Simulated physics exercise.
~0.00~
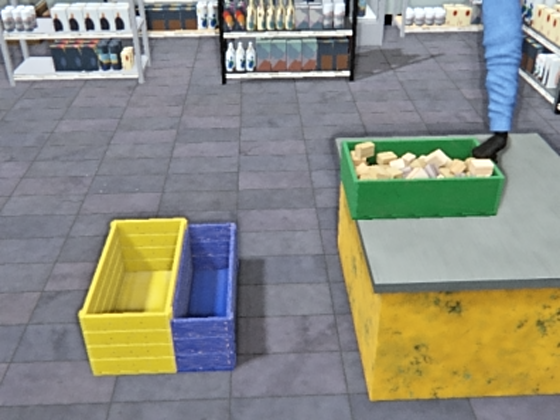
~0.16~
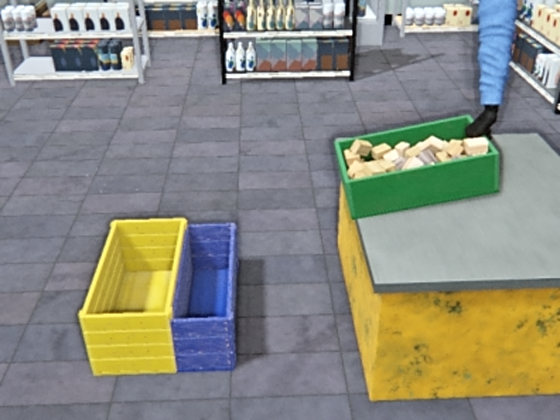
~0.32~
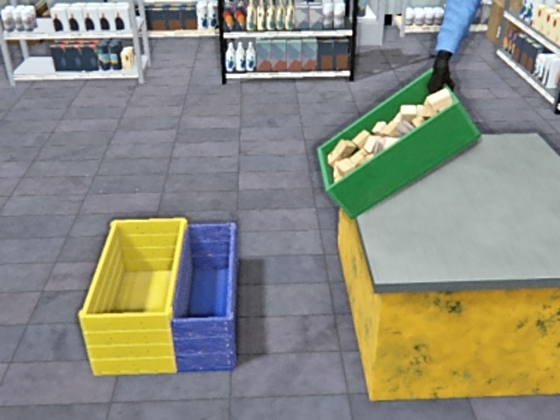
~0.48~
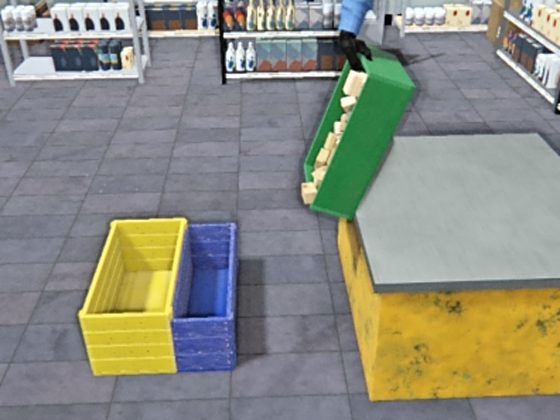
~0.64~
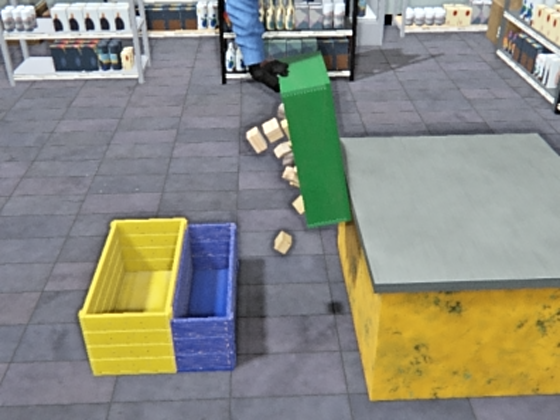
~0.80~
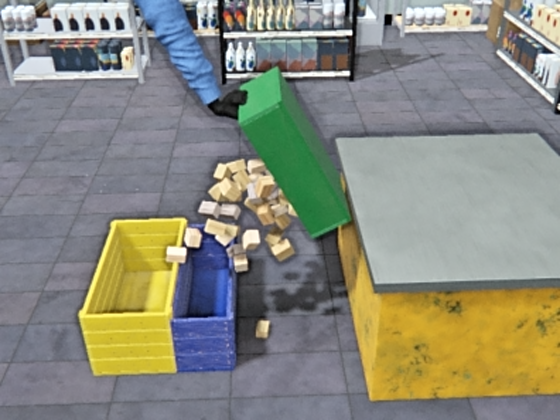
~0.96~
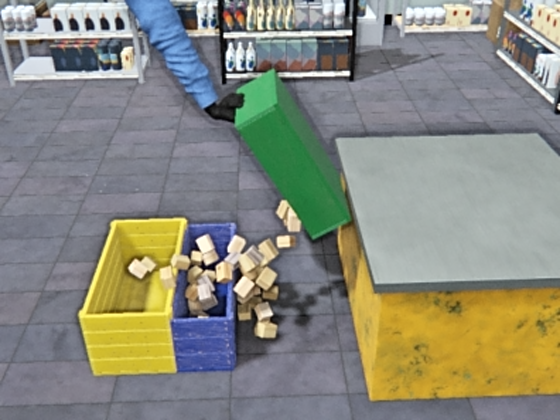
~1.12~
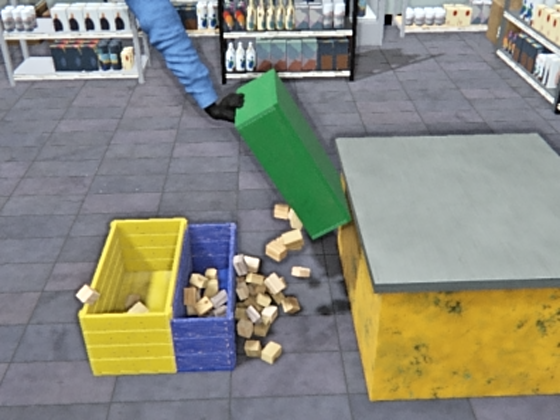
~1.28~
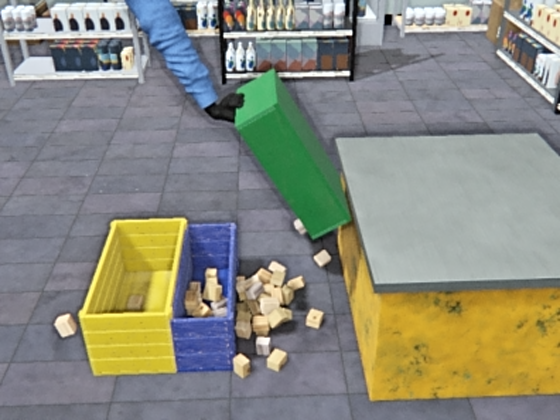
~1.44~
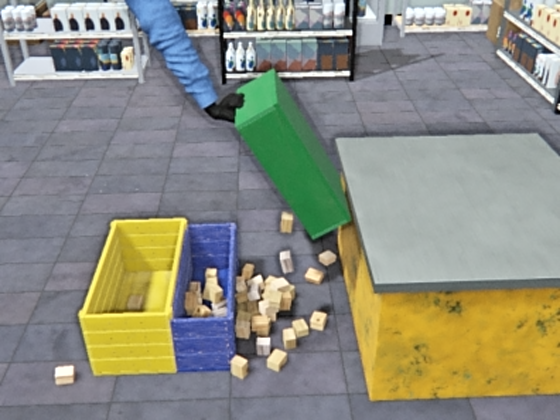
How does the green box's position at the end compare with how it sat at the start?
At the start it lies level on top of the bench, while at the end it is farther left, tipped steeply over the bench's left edge and held up by the gloved hand.
